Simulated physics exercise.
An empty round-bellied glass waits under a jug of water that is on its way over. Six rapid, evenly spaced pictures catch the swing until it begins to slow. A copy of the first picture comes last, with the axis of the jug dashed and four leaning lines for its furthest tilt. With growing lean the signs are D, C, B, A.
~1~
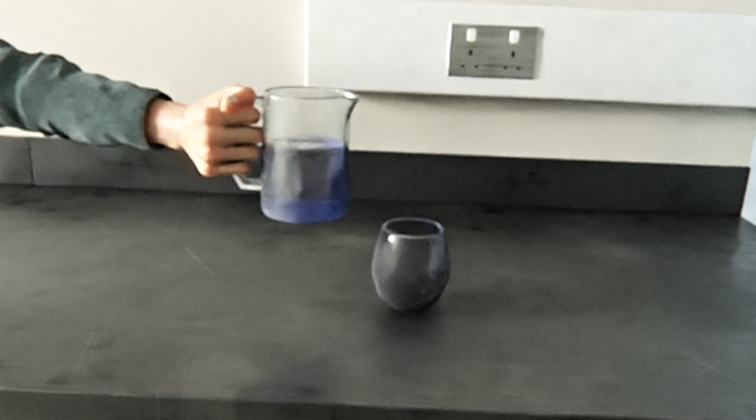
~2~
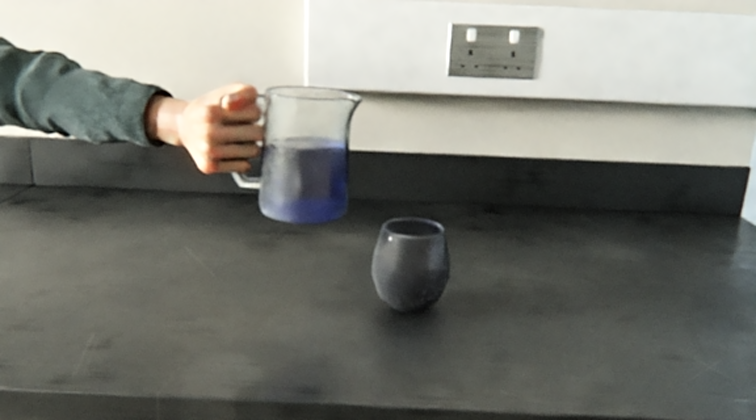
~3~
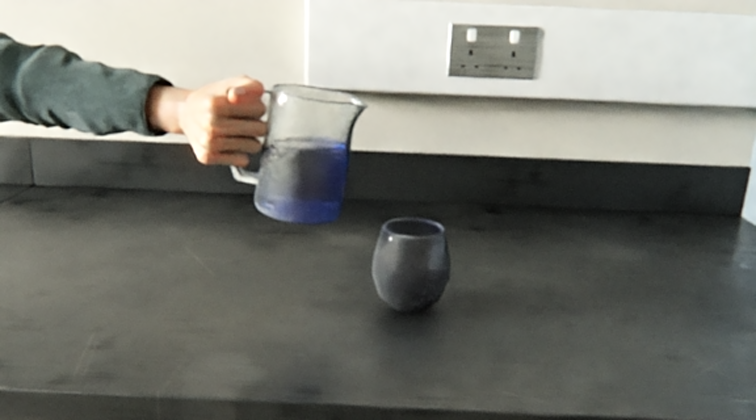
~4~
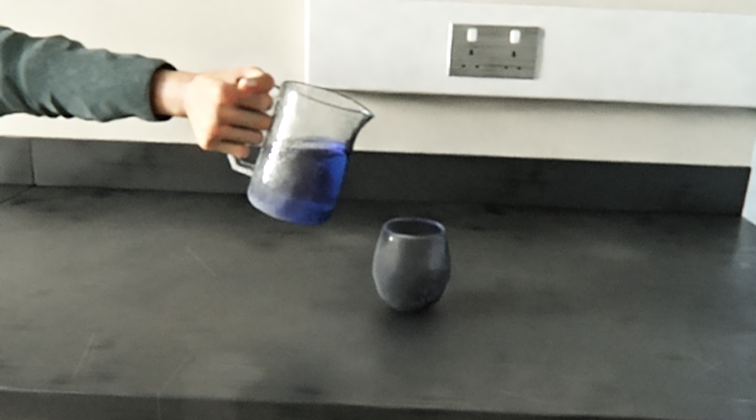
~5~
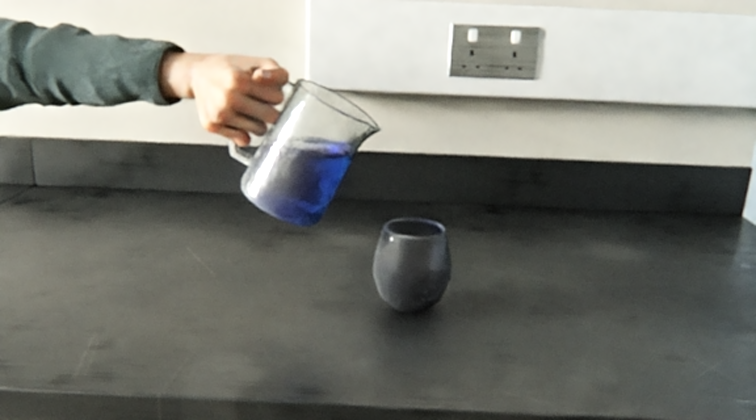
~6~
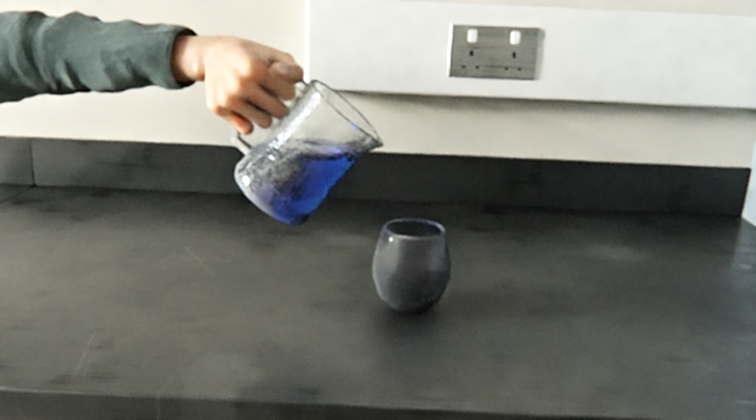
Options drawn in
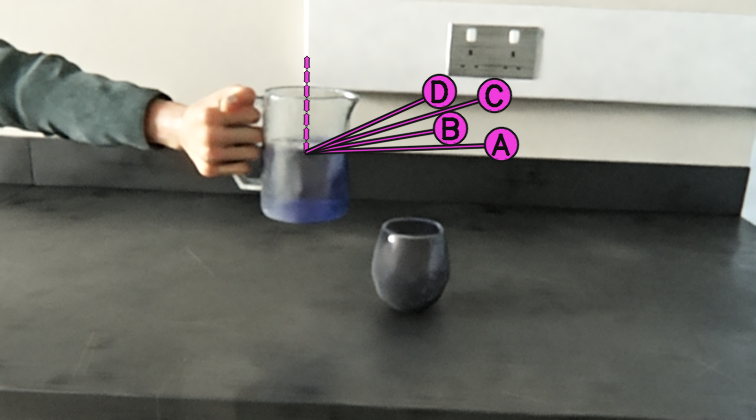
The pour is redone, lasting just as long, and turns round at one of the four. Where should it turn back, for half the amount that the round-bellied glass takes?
The best mark is B.
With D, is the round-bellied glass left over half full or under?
Under half.
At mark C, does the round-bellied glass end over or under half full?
Under.
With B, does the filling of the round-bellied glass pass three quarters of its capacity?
No, it does not.
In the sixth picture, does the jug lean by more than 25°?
Yes, it does.
On the marked copy, A at (484, 145); B at (433, 131); C at (478, 100); D at (424, 99).
With A, the round-bellied glass ends with about 62 % of what it can hold; 7 % of the water is spilt.
With B, the round-bellied glass ends with about 51 % of what it can hold.
With C, the round-bellied glass ends with about 34 % of what it can hold.
With D, the round-bellied glass ends with about 18 % of what it can hold.
